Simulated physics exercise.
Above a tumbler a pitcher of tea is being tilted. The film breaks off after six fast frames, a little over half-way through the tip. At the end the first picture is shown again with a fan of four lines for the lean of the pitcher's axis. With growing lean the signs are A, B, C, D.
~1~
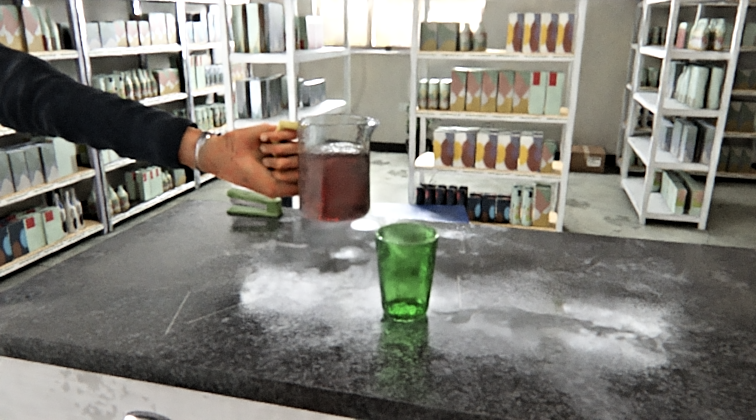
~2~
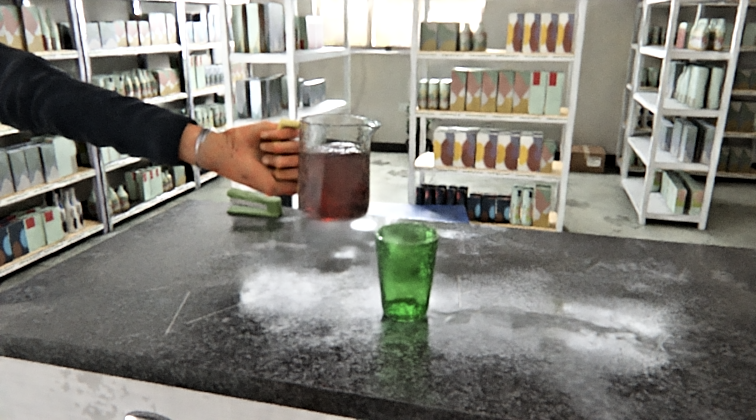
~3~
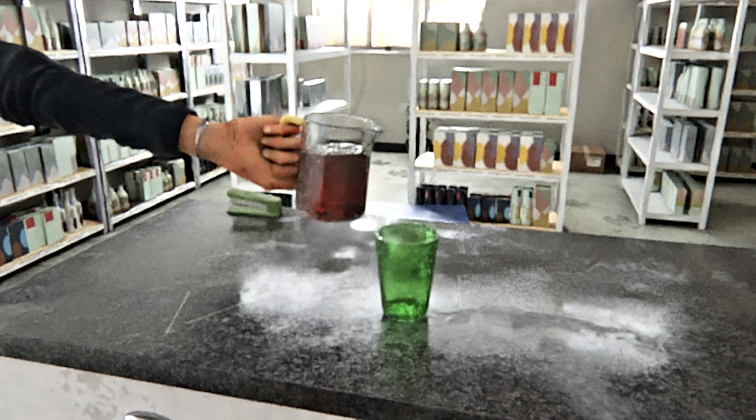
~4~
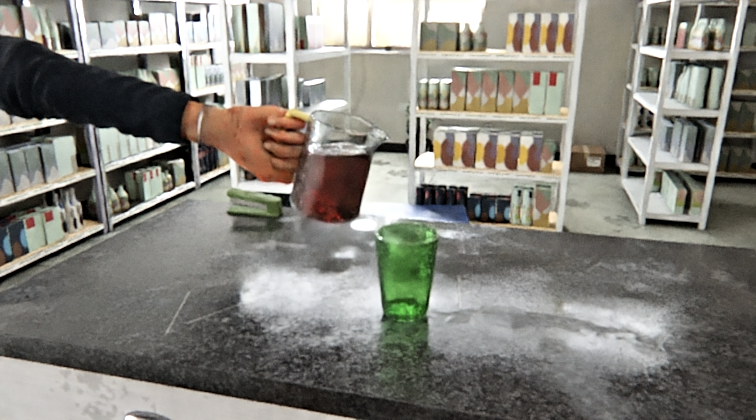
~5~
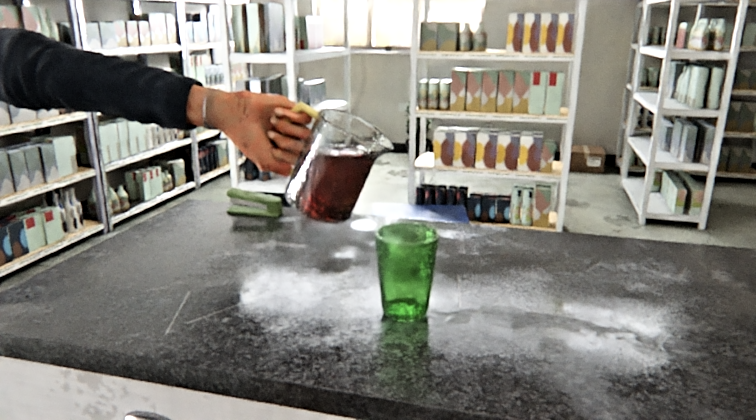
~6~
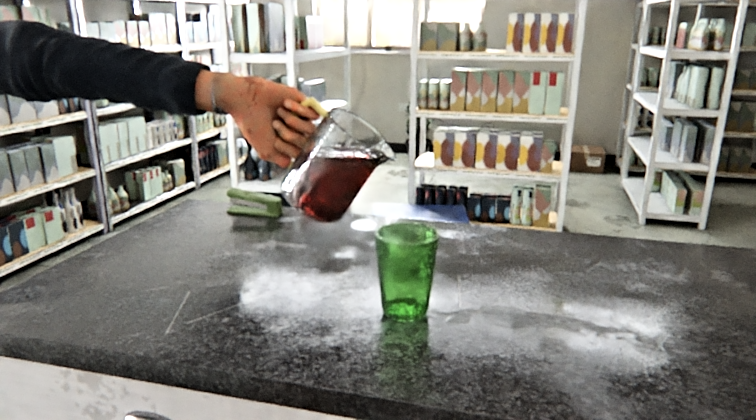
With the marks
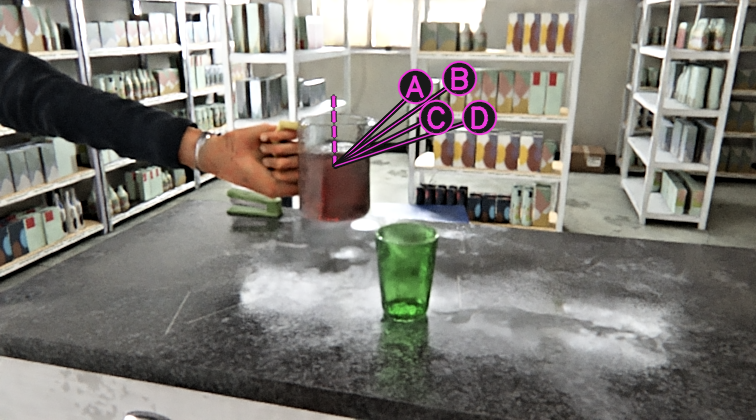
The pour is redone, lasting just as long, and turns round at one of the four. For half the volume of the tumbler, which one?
I would pick mark D.
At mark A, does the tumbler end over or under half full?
Under.
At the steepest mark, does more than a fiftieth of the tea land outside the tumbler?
No, it does not.
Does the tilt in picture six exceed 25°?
Yes, it does.
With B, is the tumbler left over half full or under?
Under.
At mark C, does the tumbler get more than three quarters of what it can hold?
No, it does not.
In magenta, A at (404, 100); B at (446, 88); C at (420, 123); D at (463, 123).
For mark A, the tumbler ends with about 8 % of what it can hold.
For mark B, the tumbler ends with about 17 % of what it can hold.
For mark C, the tumbler ends with about 32 % of what it can hold.
For mark D, the tumbler ends with about 50 % of what it can hold.
